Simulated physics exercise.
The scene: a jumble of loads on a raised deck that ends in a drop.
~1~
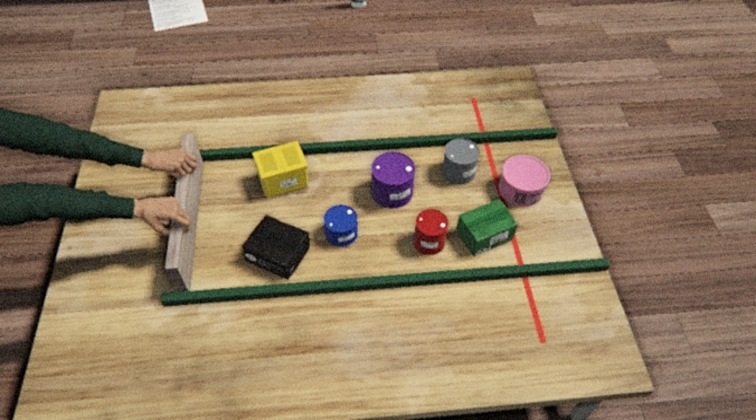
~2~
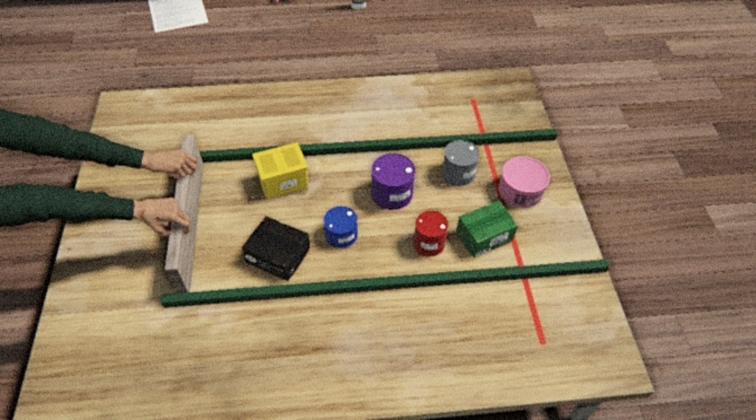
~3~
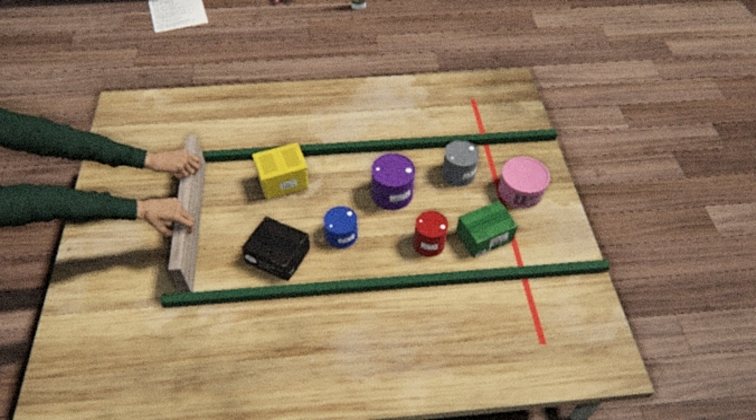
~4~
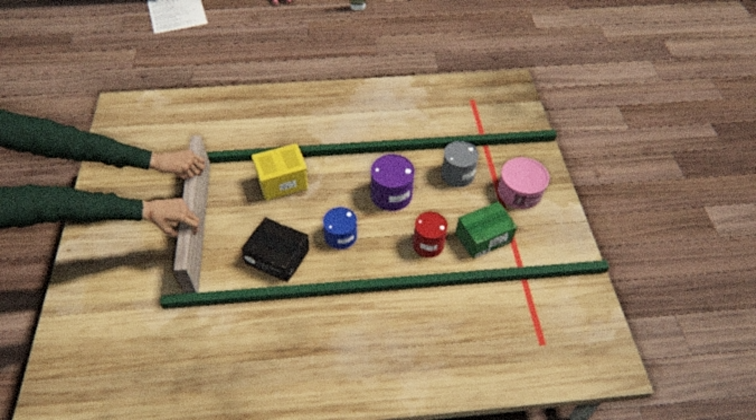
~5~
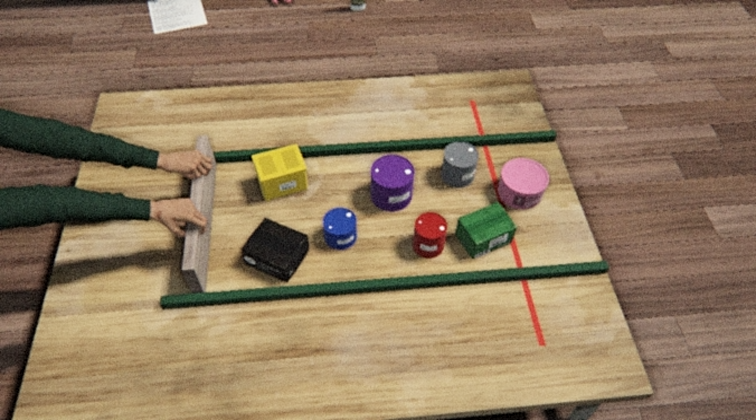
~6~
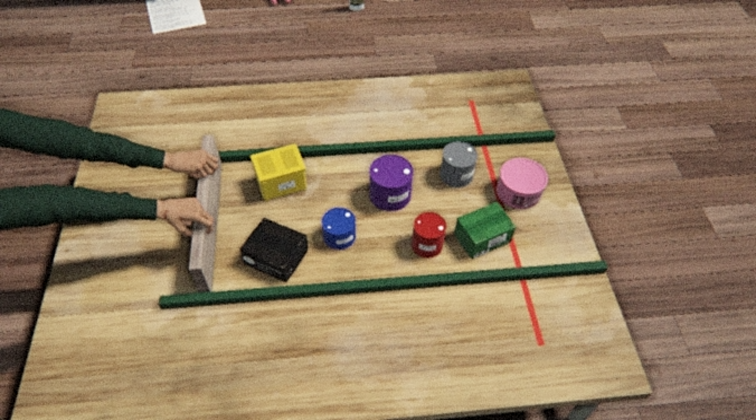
A wooden table on a plank floor is seen from above at an angle. Between two green rails sit a yellow tote and black box at left, blue and purple canisters mid-table, red and grey canisters and a green parcel farther right, and a pink pail by a red tape line. Two green-sleeved hands slide an upright plank slightly rightward, while the objects stay essentially still.
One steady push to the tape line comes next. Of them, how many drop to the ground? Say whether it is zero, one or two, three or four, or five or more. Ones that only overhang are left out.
It will most likely knock one or two off.
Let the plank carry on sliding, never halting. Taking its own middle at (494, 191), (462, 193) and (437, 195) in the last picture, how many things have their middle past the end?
Counts: 2, 0, 0.
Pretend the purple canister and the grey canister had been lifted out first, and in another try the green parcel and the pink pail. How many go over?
Try 1: 1; try 2: 0.
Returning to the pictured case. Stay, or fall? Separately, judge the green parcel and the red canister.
Outcome for the green parcel: It drops; for the red canister: It stays.
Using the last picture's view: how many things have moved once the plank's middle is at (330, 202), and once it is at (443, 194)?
Counts: 4, 8.
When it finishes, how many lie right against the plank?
It touches 3.
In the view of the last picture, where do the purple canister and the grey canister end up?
Roughly (542, 180); the other one roughly (549, 144).
Soon after, none off yet; pink pail at rest near (521, 184); green parcel at rest near (484, 230); grey canister at rest near (458, 165).
Then, none off yet; pink pail at rest near (521, 184); green parcel moving near (487, 230); grey canister moved a little near (467, 161).
Further on, none off yet; pink pail moved about its own width near (556, 187); green parcel moved well along near (559, 221); grey canister moved about its own width near (501, 152).
By the end, the number that fall off is one or two; fallen, green parcel and pink pail.
